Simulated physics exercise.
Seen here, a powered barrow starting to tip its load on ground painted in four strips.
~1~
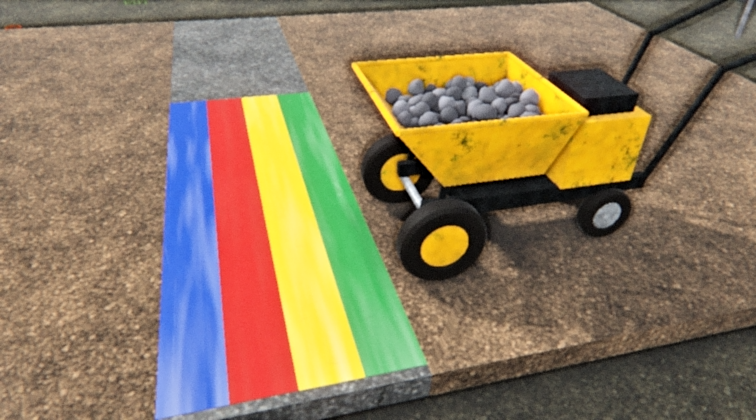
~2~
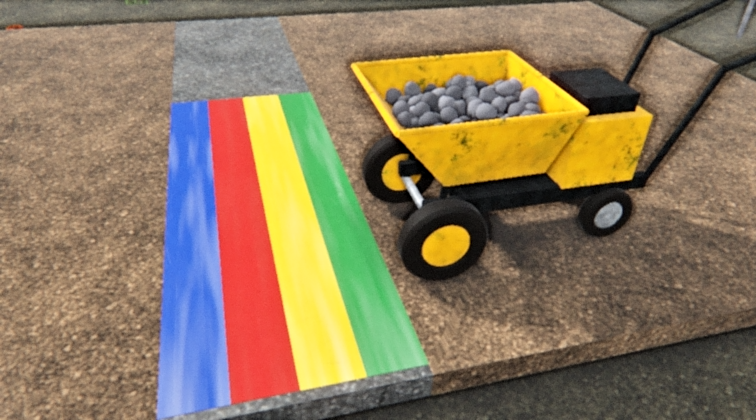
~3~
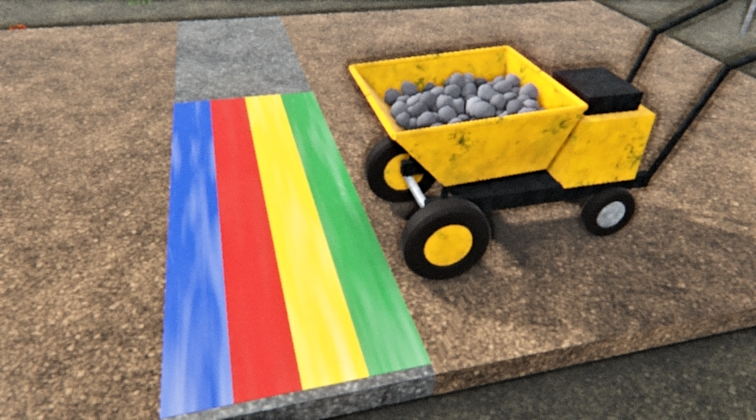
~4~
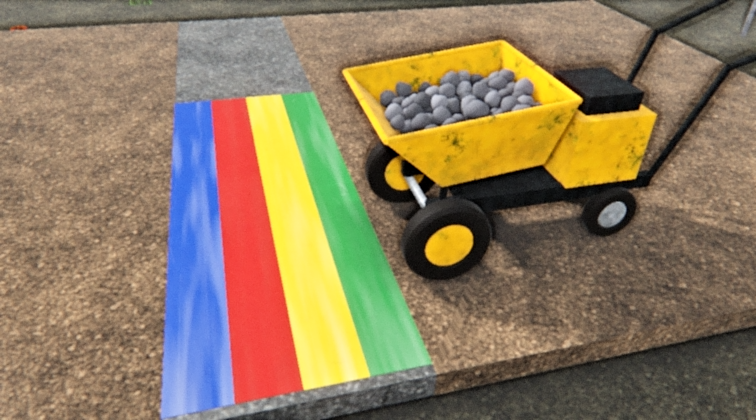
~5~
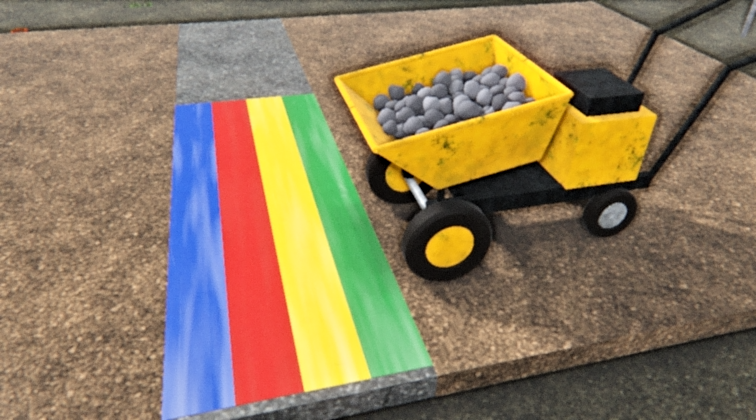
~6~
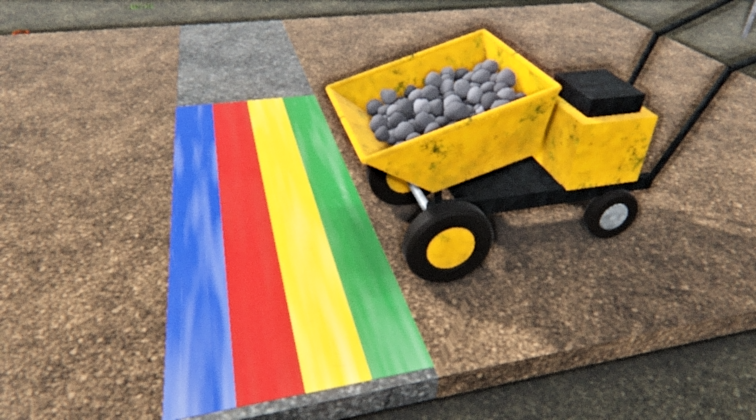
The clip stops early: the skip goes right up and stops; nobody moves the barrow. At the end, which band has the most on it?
Most lies over the red band.
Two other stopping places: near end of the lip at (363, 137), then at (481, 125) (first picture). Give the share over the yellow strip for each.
Near 0 % and 40 %.
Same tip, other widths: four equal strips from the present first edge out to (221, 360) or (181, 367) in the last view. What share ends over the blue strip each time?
First some 30, then 30 per cent.
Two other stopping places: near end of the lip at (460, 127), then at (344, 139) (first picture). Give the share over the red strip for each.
In turn 20 and 20 in a hundred.
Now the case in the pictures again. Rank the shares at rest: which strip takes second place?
Second comes the blue strip.
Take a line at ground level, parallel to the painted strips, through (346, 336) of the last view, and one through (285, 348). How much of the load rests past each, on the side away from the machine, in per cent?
The first gives 90 %, the second 70 %.
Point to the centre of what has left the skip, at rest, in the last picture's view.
At about (235, 261).
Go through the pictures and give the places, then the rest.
In the first picture, lip of the skip at (399, 133), level; top of the load at (476, 111), round cobbles; green strip at (378, 321); yellow strip at (319, 332); red strip at (257, 343); blue strip at (192, 355).
In the second picture, lip of the skip at (398, 134), level; top of the load at (476, 111).
In the third picture, lip of the skip at (394, 136), tipped barely; top of the load at (498, 103).
In the fourth picture, lip of the skip at (386, 141), tipped a little; top of the load at (493, 100).
In the fifth picture, lip of the skip at (376, 150), tipped a little; top of the load at (485, 98).
In the sixth picture, lip of the skip at (365, 161), tipped clearly; top of the load at (490, 91); green strip at (385, 323); yellow strip at (326, 334); red strip at (264, 345); blue strip at (199, 357).
Soon, skip tipped steeply; all in the skip.
A while on, skip tipped steeply; most in the skip; a stray few over the yellow strip; a small part over the red strip; a stray few over the blue strip; a stray few falling.
Towards the end, skip tipped right over; about a quarter in the skip; a small part over the yellow strip; about a third over the red strip; about a quarter over the blue strip; a small part off the paint.
Finally, skip tipped right over; a small part in the skip; none over the green strip; a small part over the yellow strip; about a third over the red strip; about a quarter over the blue strip; a small part off the paint.
